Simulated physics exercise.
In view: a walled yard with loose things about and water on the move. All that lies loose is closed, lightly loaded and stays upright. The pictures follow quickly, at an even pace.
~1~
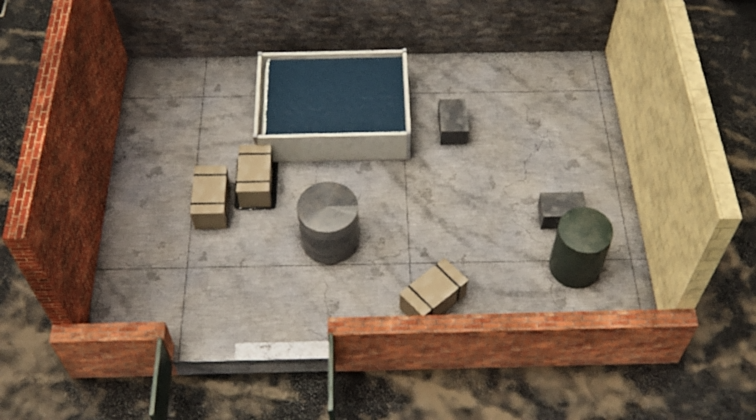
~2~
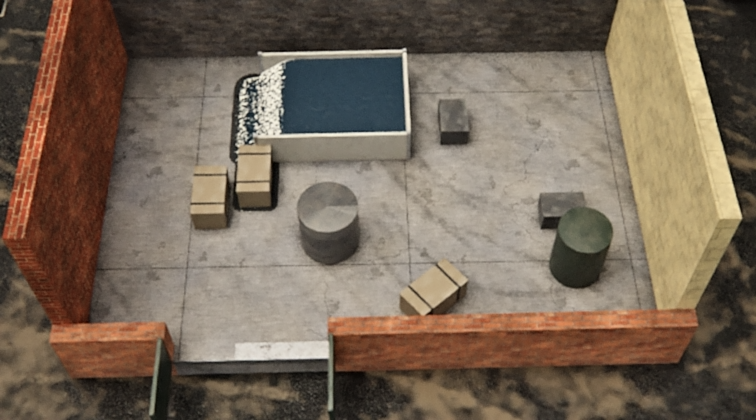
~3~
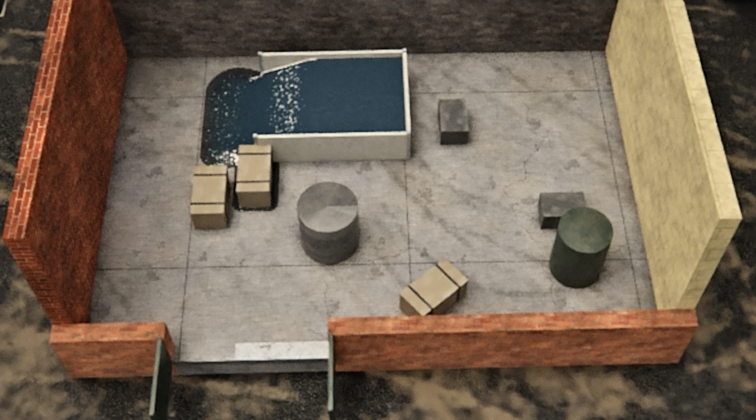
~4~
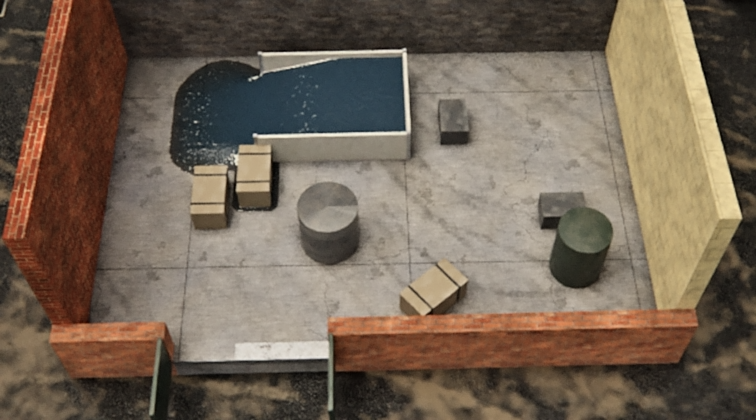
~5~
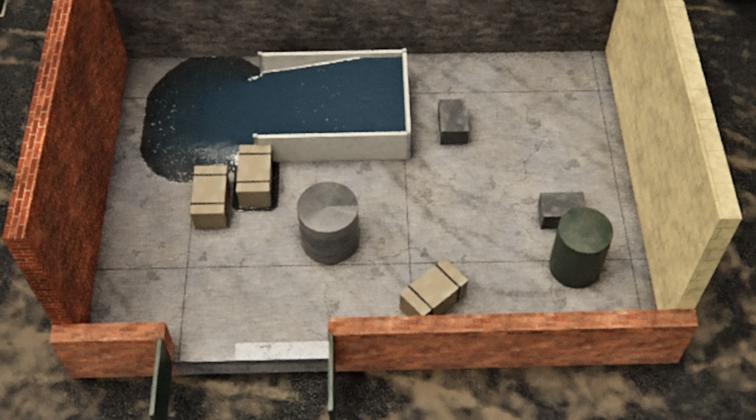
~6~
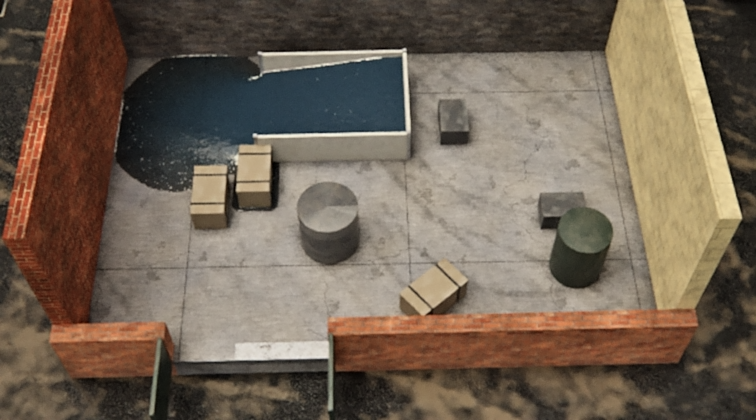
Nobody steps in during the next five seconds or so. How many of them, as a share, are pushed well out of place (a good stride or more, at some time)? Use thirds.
That comes to not even a third.
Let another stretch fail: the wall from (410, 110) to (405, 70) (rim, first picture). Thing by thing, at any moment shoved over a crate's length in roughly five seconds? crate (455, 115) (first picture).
For that one: Moved that far.
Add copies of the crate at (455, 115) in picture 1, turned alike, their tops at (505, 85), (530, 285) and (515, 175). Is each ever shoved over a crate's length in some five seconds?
In that order: Less than that, never so far, not that far.
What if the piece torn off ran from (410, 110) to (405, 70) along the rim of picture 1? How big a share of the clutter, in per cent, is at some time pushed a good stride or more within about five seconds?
I make it 40 per cent.
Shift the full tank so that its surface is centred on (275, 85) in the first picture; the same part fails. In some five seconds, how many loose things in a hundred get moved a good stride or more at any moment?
Some 0 per cent.
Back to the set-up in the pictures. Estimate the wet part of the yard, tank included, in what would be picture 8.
Some 25 per cent.
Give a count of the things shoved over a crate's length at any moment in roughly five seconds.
It comes to 1.
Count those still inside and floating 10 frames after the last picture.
I count 0.
A moment on, 0 of 5 are well off their spots; 0 afloat.
Next, 0 of 5 are well off their spots; 0 afloat.
Later, 0 of 5 are well off their spots; 0 afloat.
In the end, 1 of 5 are well off their spots, and 1 have been at some point; 0 afloat.
